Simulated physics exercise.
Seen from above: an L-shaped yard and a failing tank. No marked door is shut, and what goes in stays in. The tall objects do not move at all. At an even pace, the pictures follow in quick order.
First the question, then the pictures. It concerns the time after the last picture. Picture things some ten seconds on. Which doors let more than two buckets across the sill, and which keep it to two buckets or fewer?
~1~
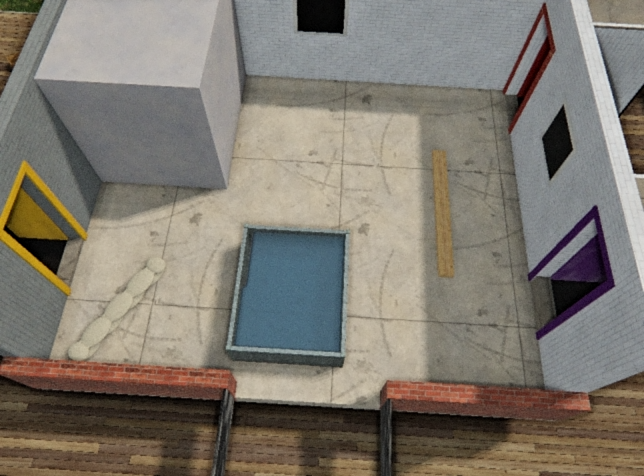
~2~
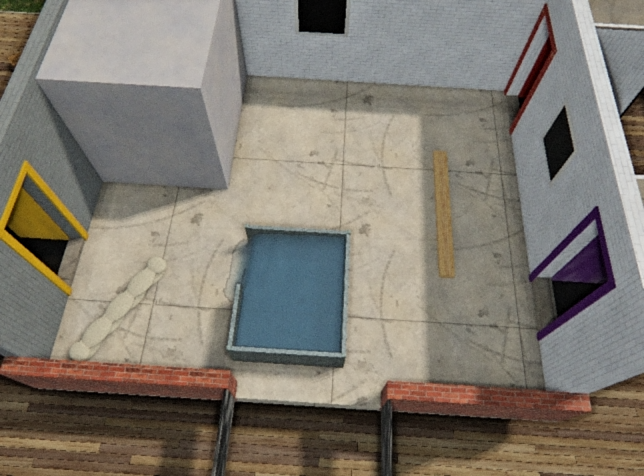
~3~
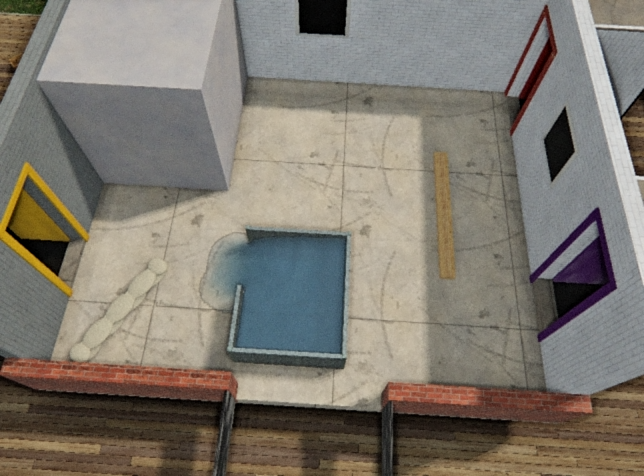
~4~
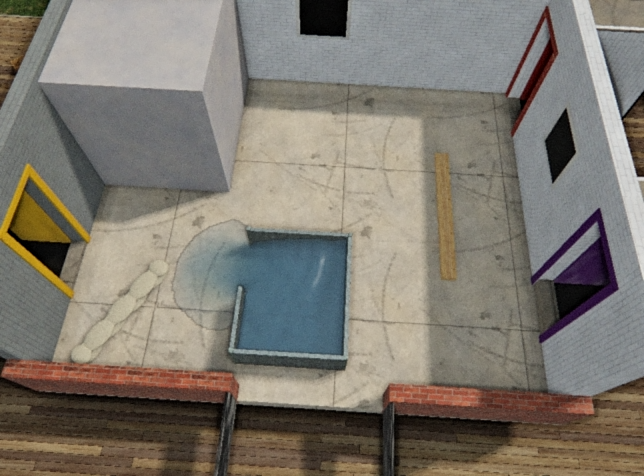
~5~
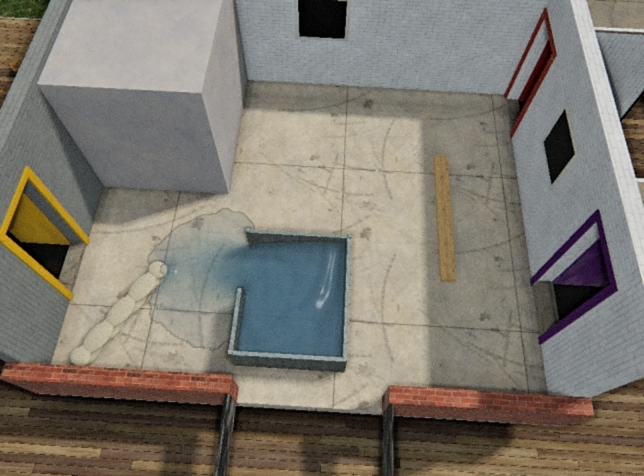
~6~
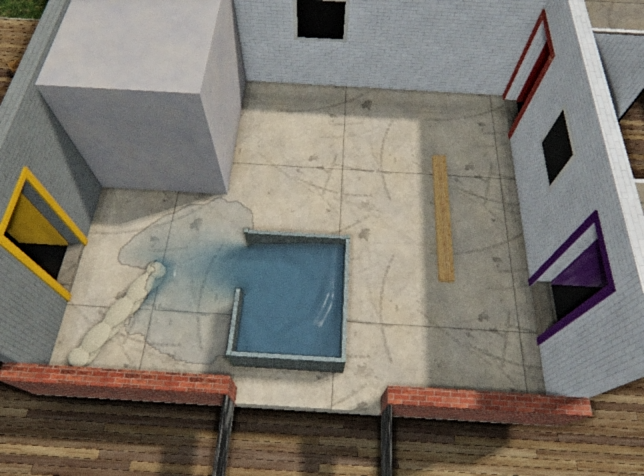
In order: Yellow door: Exceeds it; purple door: Does not exceed it; red door: Does not exceed it.
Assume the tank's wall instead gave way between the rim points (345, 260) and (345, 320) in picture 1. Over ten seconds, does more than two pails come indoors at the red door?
Door red: It goes beyond the limit.
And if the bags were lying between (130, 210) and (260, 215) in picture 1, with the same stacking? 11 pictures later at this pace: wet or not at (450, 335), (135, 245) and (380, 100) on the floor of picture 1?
Point by point: No flooding; inundated; no flooding.
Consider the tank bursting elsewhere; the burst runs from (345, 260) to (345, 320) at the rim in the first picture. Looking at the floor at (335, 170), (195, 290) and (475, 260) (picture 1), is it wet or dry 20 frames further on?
First kept bare, second kept bare, third soaked through.
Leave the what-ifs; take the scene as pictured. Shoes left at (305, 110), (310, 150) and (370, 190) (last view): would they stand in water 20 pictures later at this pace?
One after the other: Free of water, free of water, dry.
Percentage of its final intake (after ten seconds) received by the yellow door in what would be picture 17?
I make it 5 per cent.
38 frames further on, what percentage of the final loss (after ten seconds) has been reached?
Around 55 percent.
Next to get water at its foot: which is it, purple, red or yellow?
That would be the one in yellow.
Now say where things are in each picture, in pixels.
The open tank at (292, 289) is whole and still, in the first picture.
The front is at a hidden place, out from the gap at (248, 268), in the second picture.
Water pours out at (249, 269) and has run to (207, 295), in the third picture.
The front is at (178, 284), out from the gap at (250, 271), in the fourth picture.
The front is at (155, 255), out from the gap at (249, 272), in the fifth picture.
The front is at (126, 251), out from the gap at (248, 273), in the sixth picture.
A moment on, water covers 20 % of the floor; the yellow door wet at the sill, nothing in, the purple door not reached, the red door not reached.
Next, water covers 20 % of the floor; the yellow door under two buckets in, the purple door not reached, the red door not reached.
Then, water covers 25 % of the floor; the yellow door under two buckets in, the purple door not reached, the red door not reached.
Later, water covers 40 % of the floor; the yellow door over two buckets in, the purple door not reached, the red door not reached.
In the end, water covers 60 % of the floor; the yellow door over two buckets in, the purple door not reached, the red door not reached.
